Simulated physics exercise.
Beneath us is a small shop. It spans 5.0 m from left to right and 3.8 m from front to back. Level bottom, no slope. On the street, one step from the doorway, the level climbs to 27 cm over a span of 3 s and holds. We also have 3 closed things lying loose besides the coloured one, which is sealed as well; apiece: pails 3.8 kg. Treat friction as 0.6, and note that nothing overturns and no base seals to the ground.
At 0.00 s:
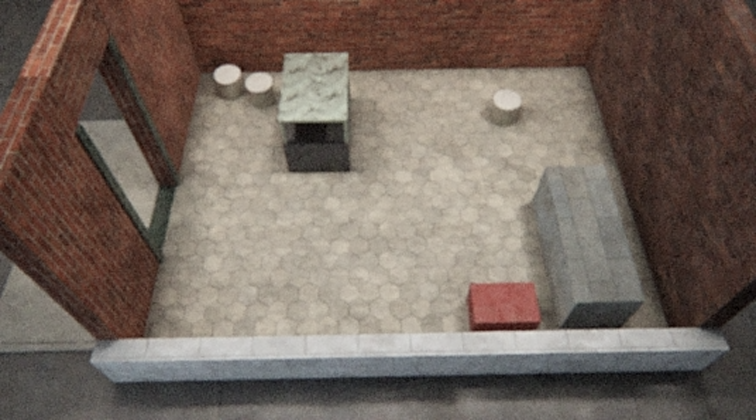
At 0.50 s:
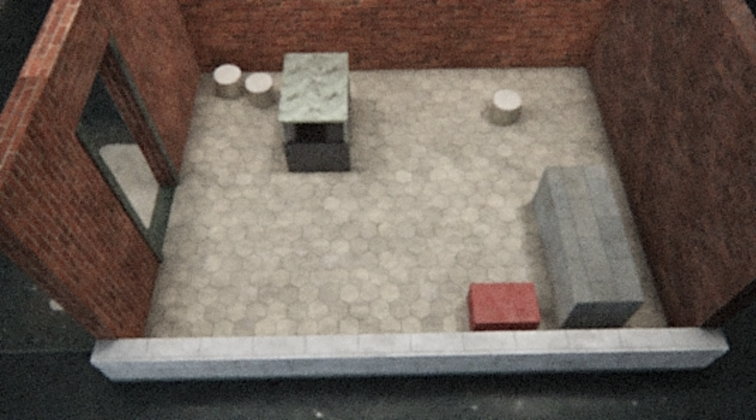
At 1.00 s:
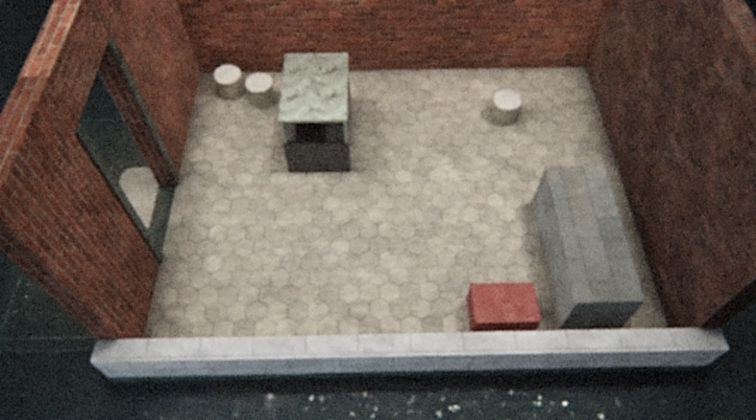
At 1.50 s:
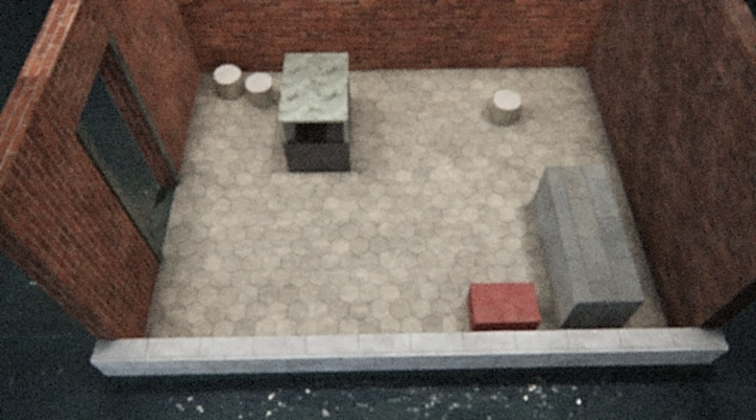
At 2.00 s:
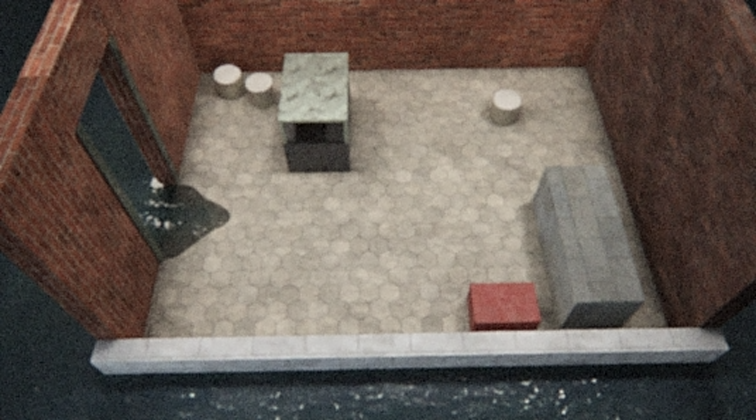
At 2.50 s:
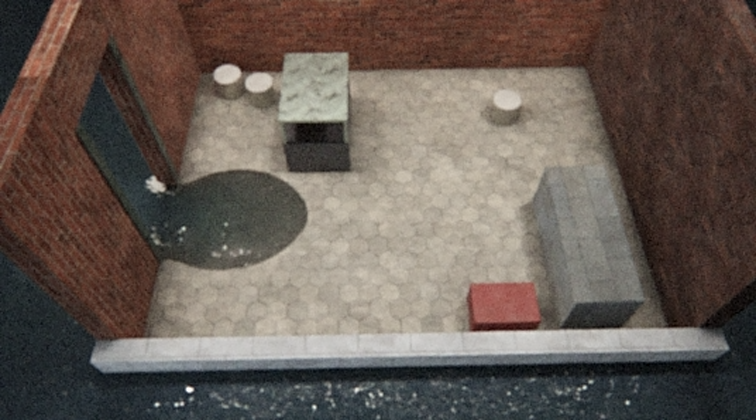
A small brick-walled shop with a pale tiled floor is seen from high above, with a low grey wall along the front. A green-topped stand and two pale round containers are at the back left, another sits back right, and a long grey block and red crate are front right. Dark water spreads outside, then enters through the left doorway across the floor, while the objects and camera stay still.
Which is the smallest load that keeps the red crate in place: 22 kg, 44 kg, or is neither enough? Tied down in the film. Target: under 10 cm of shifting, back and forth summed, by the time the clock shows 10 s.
Short answer: The heavier one.
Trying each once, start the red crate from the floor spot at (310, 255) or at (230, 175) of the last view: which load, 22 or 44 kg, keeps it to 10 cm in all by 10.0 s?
First try the heavier suffices, second try the heavier suffices.
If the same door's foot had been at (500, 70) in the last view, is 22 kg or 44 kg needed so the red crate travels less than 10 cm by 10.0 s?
Then only the bigger mass works.
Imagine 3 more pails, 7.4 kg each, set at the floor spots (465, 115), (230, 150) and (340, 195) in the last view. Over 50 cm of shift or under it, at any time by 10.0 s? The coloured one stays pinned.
Taking them in order, the first is inside the line, the second inside the line and the third beyond the line.
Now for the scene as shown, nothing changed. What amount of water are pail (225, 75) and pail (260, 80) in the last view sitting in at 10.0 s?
I'd put it at 7 cm and 6 cm respectively.
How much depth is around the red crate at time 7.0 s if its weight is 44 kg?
13 cm, roughly.
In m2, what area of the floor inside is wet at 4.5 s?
Roughly 10.5 m2.
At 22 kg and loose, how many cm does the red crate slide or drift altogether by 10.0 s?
40 cm in all.
After 3.5 s the red crate would be 0 cm from its start with 22 kg and 0 cm from its start with 44 kg; 0 cm of water round it then.
After 4.5 s the red crate would be 0 cm from its start with 22 kg and 0 cm from its start with 44 kg; 4 cm of water round it then.
After 7.0 s the red crate would be 24 cm from its start with 22 kg and 0 cm from its start with 44 kg; 13 cm of water round it then.
After 10.0 s the red crate would be 28 cm from its start with 22 kg and 0 cm from its start with 44 kg; 13 cm of water round it then.
